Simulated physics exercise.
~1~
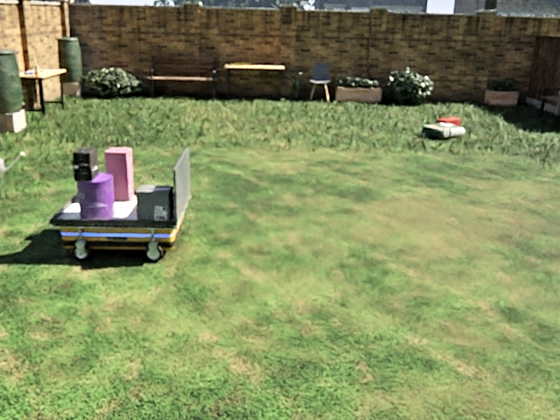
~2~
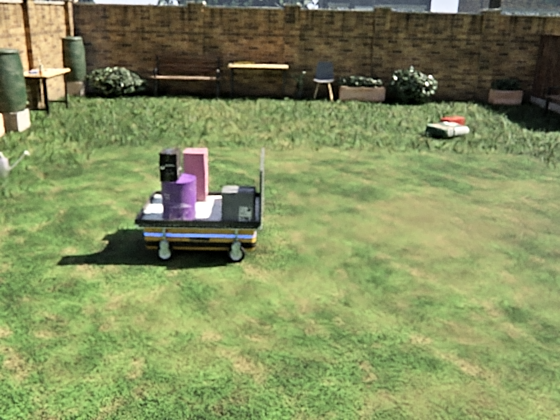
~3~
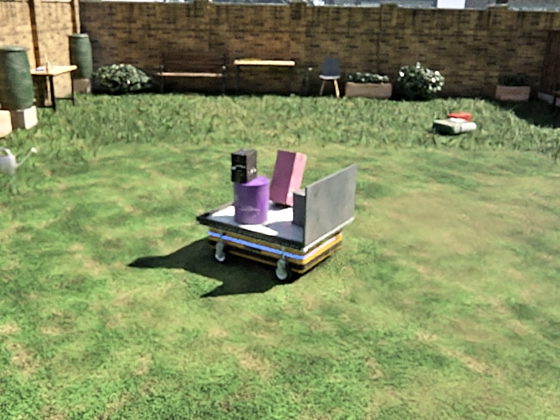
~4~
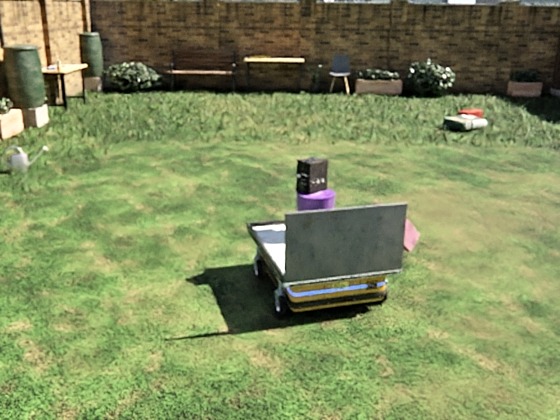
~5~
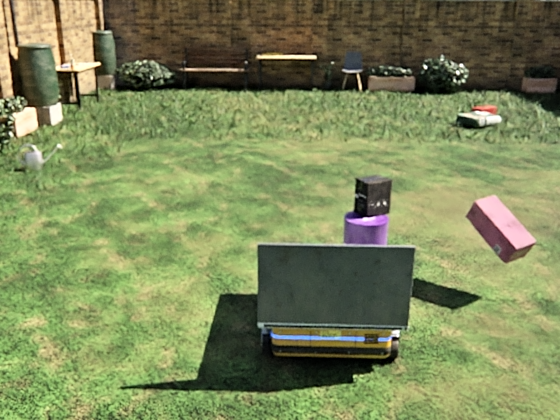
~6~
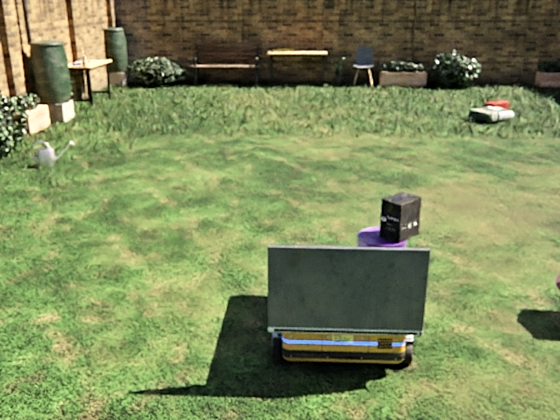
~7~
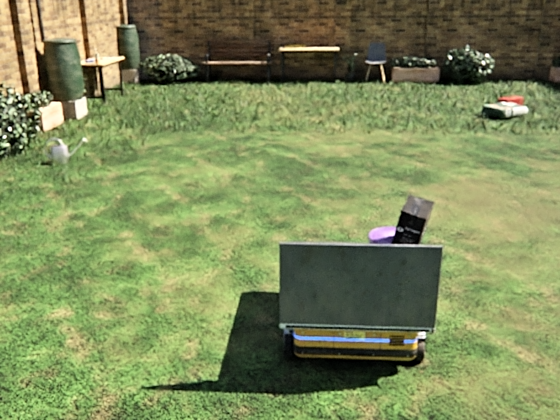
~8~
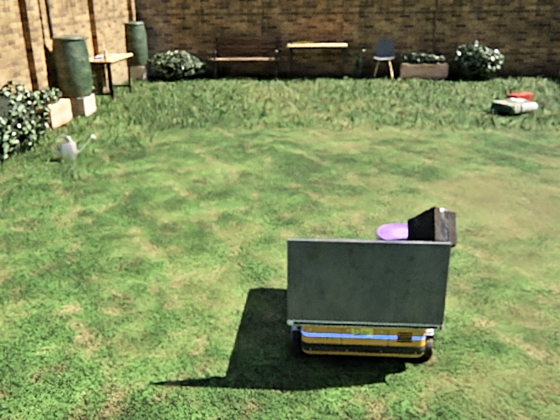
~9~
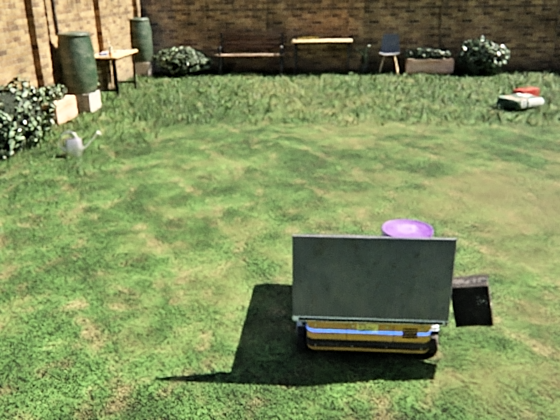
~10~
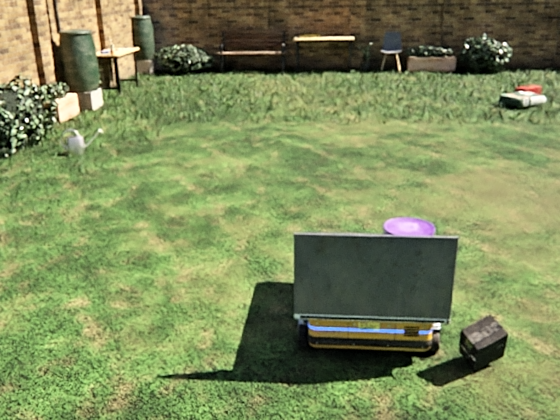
A cart rolls right across grass and turns away, spilling a pink box, then a black one.
